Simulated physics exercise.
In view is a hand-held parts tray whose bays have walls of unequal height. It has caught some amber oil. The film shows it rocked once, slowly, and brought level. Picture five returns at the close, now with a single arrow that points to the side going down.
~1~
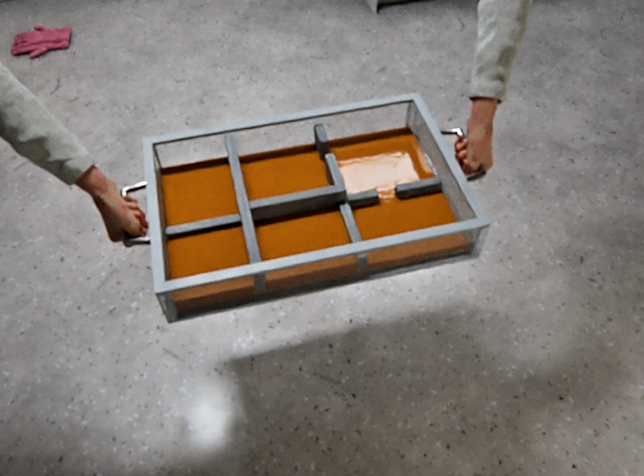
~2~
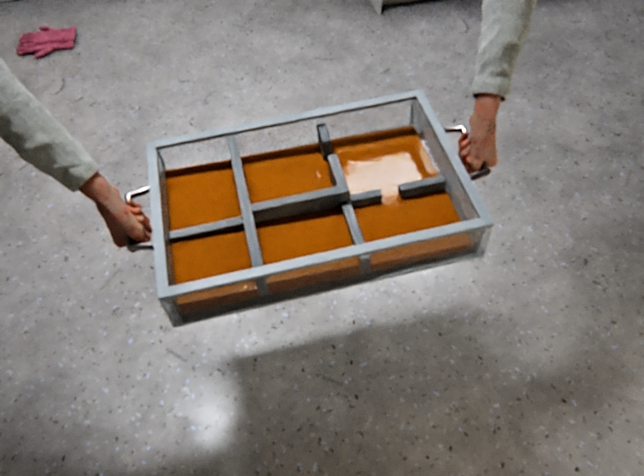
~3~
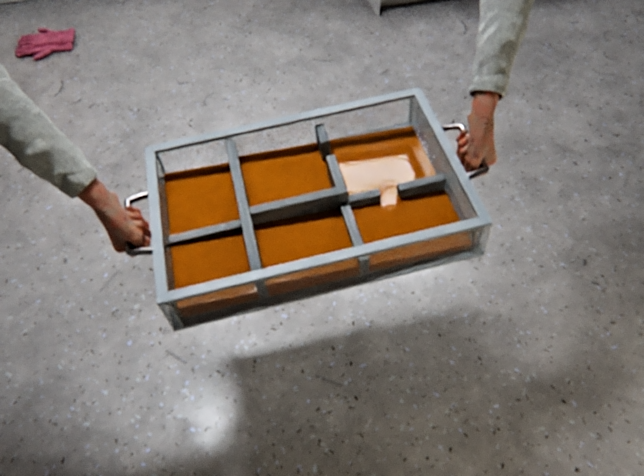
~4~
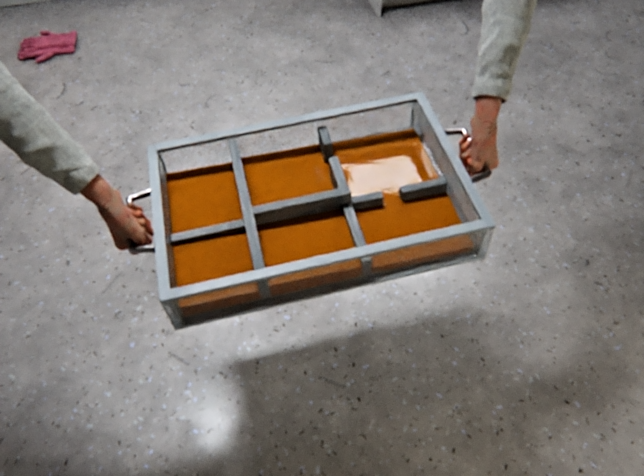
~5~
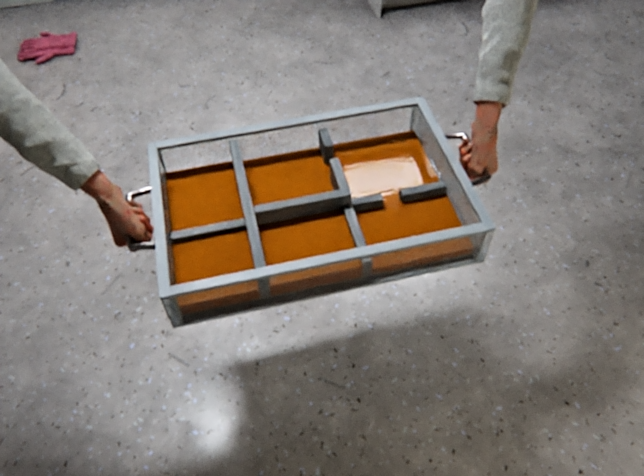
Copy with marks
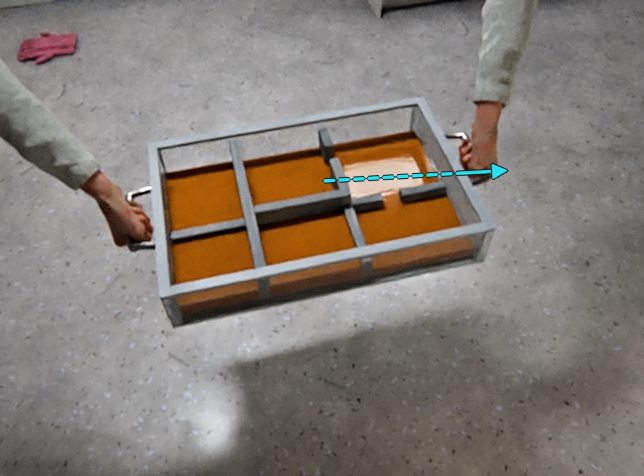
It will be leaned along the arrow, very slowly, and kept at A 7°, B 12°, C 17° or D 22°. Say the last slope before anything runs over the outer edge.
D will do.
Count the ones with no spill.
All of the four.
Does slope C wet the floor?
No.
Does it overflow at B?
No, not at all.
The tray is level; deepest in the front middle bay, at (303, 239), shallowest in the front right.
Tipped about 2° down to the left; no wall is crossed.
Tipped about 4° down to the left; no wall is crossed.
Tipped about 2° down to the left; no wall is crossed.
The tray is level; deepest in the front middle bay, at (307, 243), shallowest in the front right.
The arrow ends at (501, 170).
With A, nothing spills; the back right bay holds the most.
With B, nothing spills; the back right bay holds the most.
With C, nothing spills; the front right bay holds the most.
With D, nothing spills; the front right bay holds the most.
